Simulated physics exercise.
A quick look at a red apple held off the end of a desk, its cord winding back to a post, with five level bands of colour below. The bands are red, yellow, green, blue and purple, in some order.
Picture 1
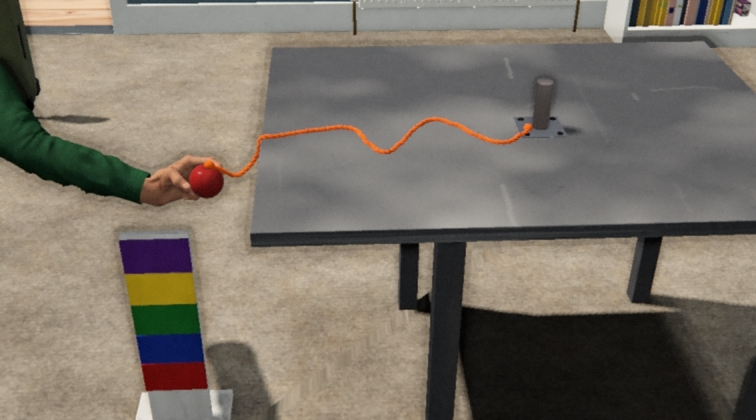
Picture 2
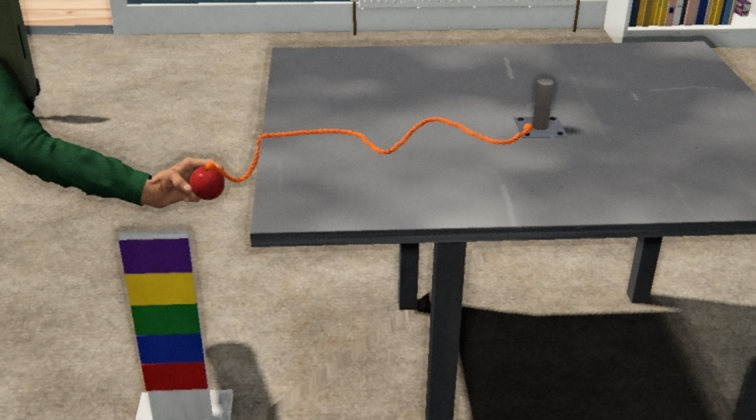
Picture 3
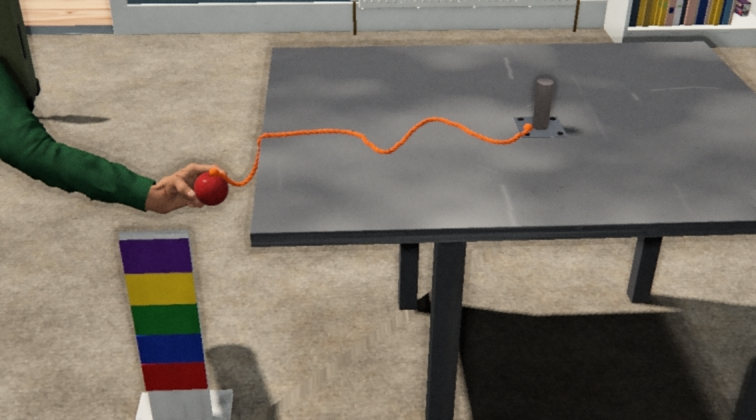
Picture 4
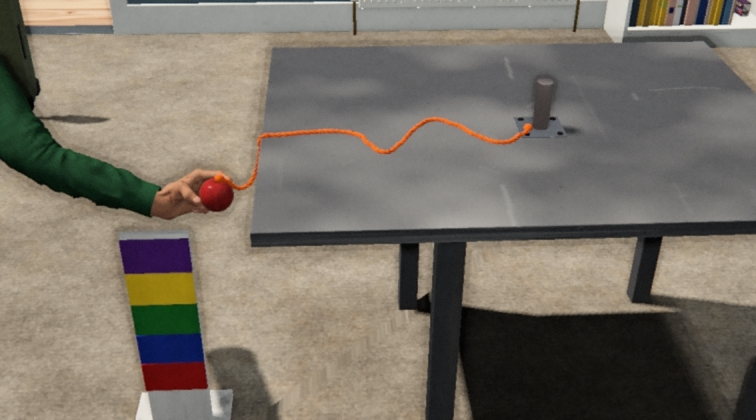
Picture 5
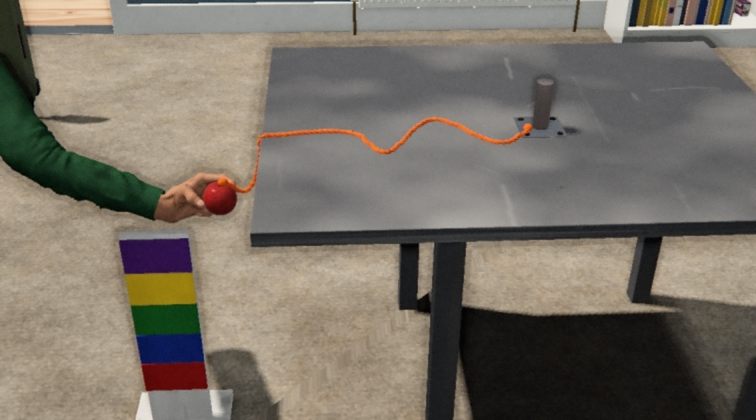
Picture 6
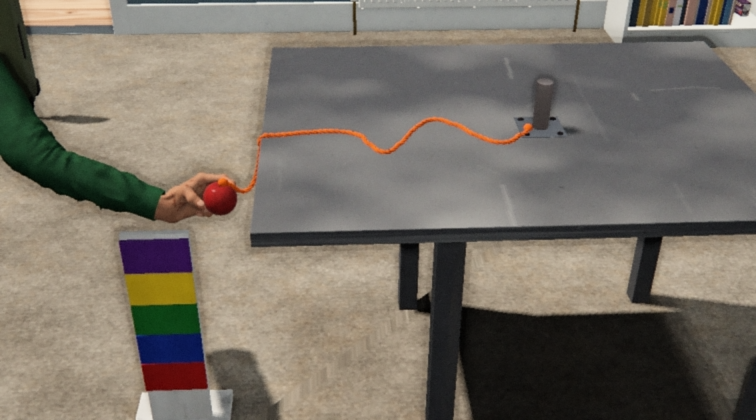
To begin with, a green-sleeved arm holds a small, round red object off the left end of a grey table, its orange cord winding to a post, with five coloured bands below. The hand lowers it slightly, drifting right, then stays still while the cord on the tabletop keeps its curves.
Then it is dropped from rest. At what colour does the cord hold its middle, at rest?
Its centre hangs level with the green band.
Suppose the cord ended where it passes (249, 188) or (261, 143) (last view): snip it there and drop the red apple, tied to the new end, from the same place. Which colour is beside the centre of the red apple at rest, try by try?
Try by try: Yellow; purple.
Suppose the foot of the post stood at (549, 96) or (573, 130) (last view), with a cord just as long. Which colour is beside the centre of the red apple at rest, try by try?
In that order: Yellow; yellow.
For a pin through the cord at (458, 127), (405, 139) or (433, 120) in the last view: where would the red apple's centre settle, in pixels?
Try by try, around (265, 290), (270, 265) and (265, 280).
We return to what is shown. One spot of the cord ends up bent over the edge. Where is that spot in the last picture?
It lies at about (355, 134).
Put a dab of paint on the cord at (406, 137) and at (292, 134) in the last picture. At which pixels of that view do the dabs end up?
Near (347, 134) and (264, 199).
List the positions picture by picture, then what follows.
In the first frame, red apple (207, 181); purple (156, 258); yellow (161, 290); green (166, 321); blue (170, 350); red (175, 378).
In the second frame, red apple (208, 183); cord through (507, 142) (441, 120) (398, 145) (343, 132) (262, 141).
In the third frame, red apple (211, 189).
In the fourth frame, red apple (217, 195); cord through (507, 142) (441, 120) (398, 145) (343, 132) (262, 141).
In the fifth frame, red apple (221, 198).
In the sixth frame, red apple (221, 198); cord through (507, 142) (441, 120) (398, 145) (343, 132) (262, 141).
Soon after, apple near (250, 296); level with yellow.
After that, apple near (299, 303); level with green.
In the end, apple near (271, 306); level with green. Its middle rests at the green band.
